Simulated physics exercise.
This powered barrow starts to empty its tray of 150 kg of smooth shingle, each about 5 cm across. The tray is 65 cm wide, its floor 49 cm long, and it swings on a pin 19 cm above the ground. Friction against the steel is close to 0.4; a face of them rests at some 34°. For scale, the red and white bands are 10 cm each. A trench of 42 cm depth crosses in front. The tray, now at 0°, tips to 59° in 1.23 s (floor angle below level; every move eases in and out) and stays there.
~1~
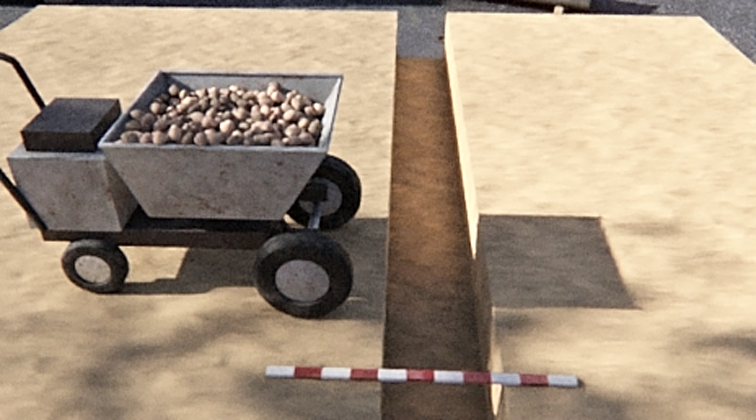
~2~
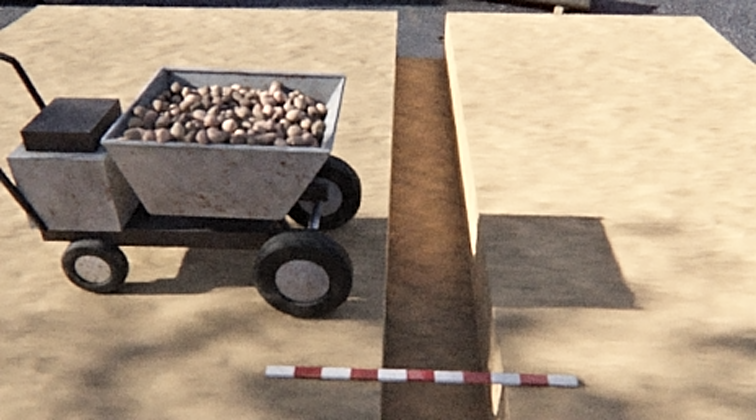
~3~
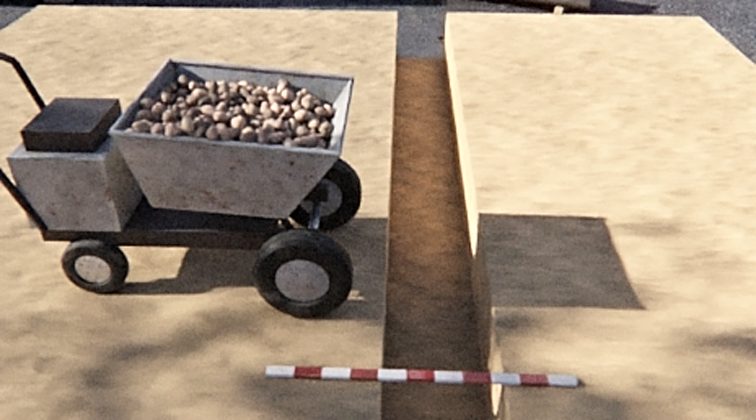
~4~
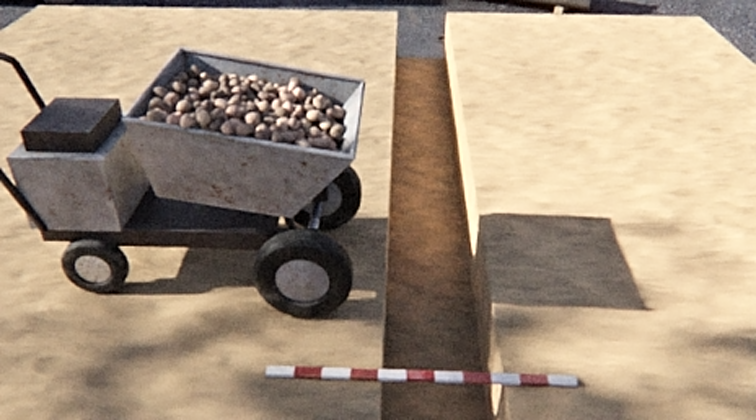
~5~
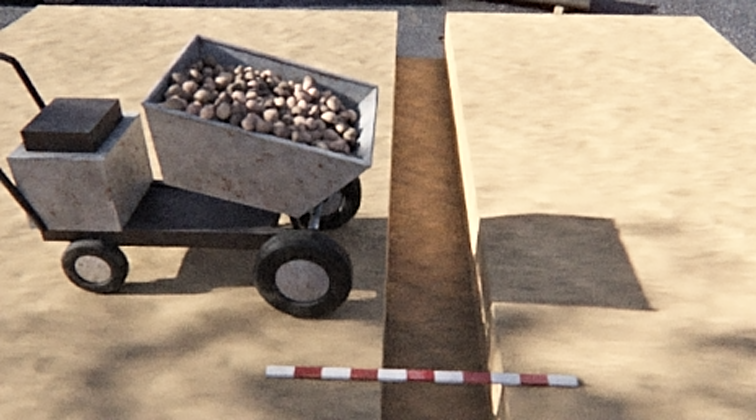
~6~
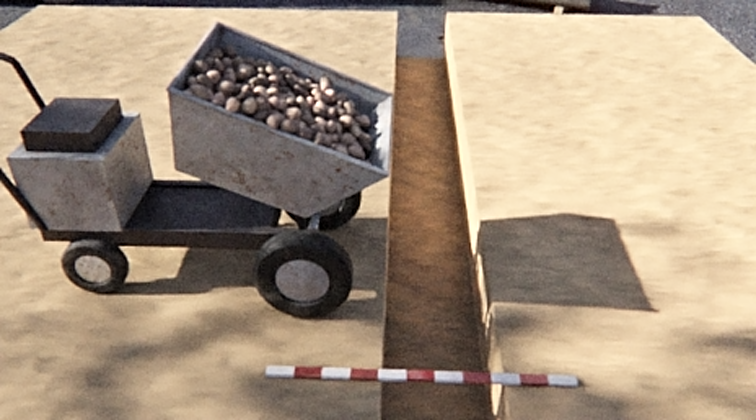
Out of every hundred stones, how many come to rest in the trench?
Close to 31 in a hundred.
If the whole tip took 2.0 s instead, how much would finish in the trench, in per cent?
It would be near 40 per cent.
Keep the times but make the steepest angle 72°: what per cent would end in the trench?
It would be near 55 per cent.
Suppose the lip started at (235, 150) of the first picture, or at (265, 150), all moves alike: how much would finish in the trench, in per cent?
First some 55, then 50 per cent.
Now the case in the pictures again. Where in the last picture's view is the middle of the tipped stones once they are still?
Their middle is at about (476, 334).
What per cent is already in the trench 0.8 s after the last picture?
Some 10 per cent.
Then, 0.4 s after the last picture the floor is at 50°, 100 % in the tray; the foremost stones are at (423, 189).
Then, 0.8 s after the last picture the floor is at 59°, 81 % in the tray, 12 % in the trench, 7 % past the trench; the foremost stones are at (521, 276).
Then, 1.2 s after the last picture the floor is at 59°, 59 % in the tray, 17 % in the trench, 24 % past the trench; the foremost stones are at (648, 278).
Then, 3.1 s after the last picture the floor is at 59°, 43 % in the tray, 31 % in the trench, 25 % past the trench; the foremost stones are past the picture's edge.
